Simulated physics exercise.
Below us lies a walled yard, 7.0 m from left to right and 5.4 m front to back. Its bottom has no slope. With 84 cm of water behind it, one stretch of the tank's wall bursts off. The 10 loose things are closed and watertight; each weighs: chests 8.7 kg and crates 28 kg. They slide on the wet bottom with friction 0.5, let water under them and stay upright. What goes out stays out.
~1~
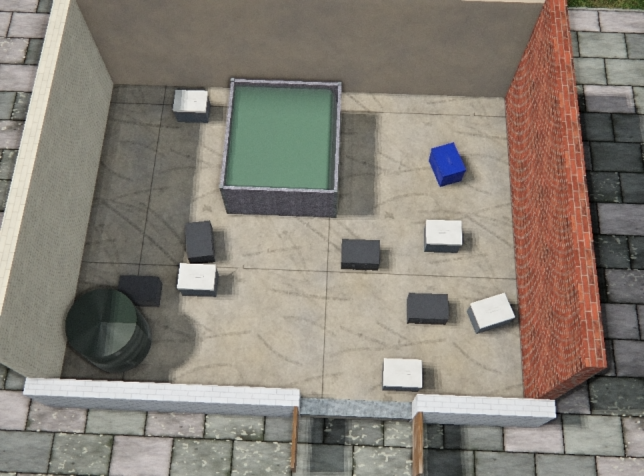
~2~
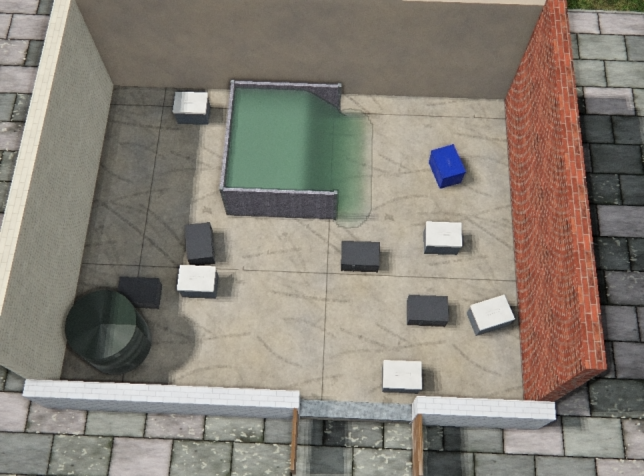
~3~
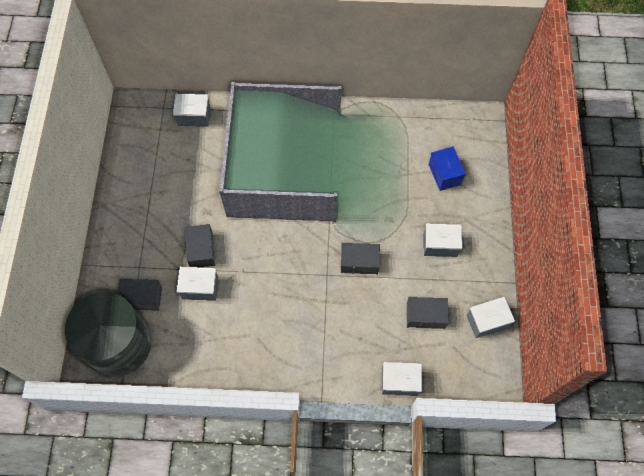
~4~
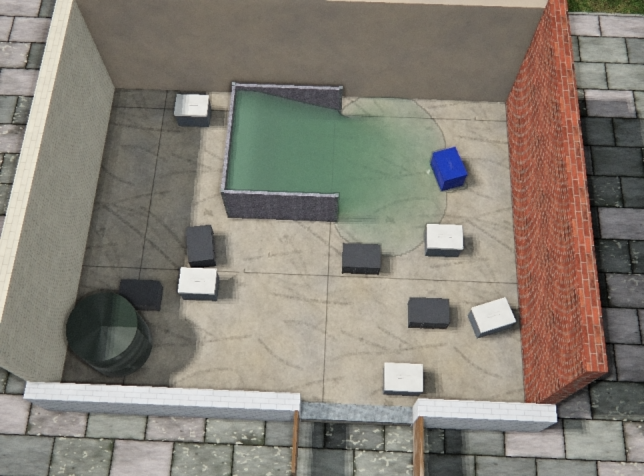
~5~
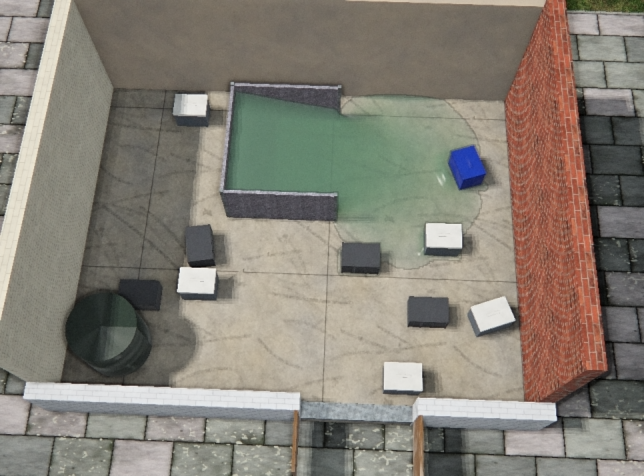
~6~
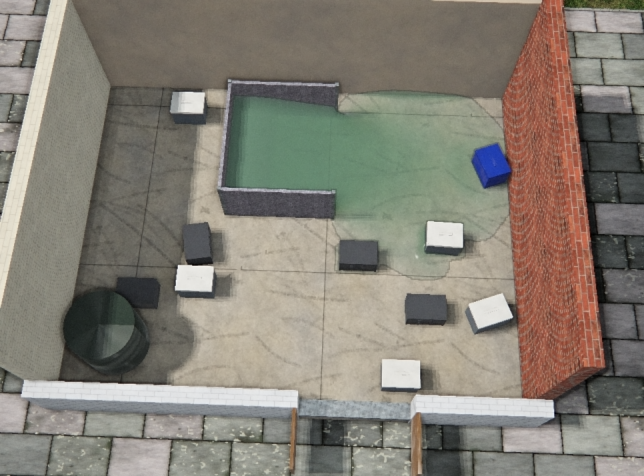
Green water poured out through the open right side of a raised tank in a walled yard, spread across the flat floor, and pushed a blue box right, toward the red brick wall.
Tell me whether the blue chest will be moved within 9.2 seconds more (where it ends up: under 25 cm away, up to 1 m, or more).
Blue chest travels far.
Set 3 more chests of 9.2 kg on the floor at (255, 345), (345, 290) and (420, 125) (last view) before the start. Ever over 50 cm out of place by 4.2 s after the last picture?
In that order: Past it, over, past it.
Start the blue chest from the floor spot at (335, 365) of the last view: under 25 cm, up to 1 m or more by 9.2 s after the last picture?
It ends far away.
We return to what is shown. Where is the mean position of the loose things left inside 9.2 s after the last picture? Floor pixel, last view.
At about (238, 294).
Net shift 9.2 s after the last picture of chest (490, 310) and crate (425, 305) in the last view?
In that order: 300 cm, 300 cm.
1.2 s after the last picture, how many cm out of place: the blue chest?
About 80 cm.
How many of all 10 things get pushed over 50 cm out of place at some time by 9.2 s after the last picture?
That makes 6.
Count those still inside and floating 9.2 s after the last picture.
At that moment 6.
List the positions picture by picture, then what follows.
The first picture shows the blue chest at (449, 159), on the bottom; water covers 3.2 m2; 0 of 10 have shifted.
The second picture shows the blue chest at (448, 161), on the bottom; 4.4 m2 under water; 0 of 10 have shifted.
The third picture shows the blue chest at (448, 163) rests on the ground; 6.1 m2 under water; 0 of 10 have shifted.
The fourth picture shows the blue chest at (450, 164) rests on the ground; water covers 7.9 m2; 0 of 10 have shifted.
The fifth picture shows the blue chest at (469, 162), on the bottom, 33 cm from its start; water covers 9.5 m2; 1 of 10 have shifted.
The sixth picture shows the blue chest at (493, 161), on the bottom, 77 cm from its start; water covers 11.5 m2; 2 of 10 have shifted.
Then, 1.2 s after the last picture the blue chest is near (506, 149), 0.9 m from its start, afloat; 0 of 10 are out; 2 afloat.
Then, 3.8 s after the last picture the blue chest is near (479, 280), 2.1 m from its start, afloat; 0 of 10 are out; 4 afloat.
Then, 6.2 s after the last picture the blue chest is near (449, 304), 2.5 m from its start, afloat; 0 of 10 are out; 5 afloat.
Then, 9.2 s after the last picture the blue chest is near (402, 319), 2.8 m from its start, afloat; 0 of 10 are out; 6 afloat.
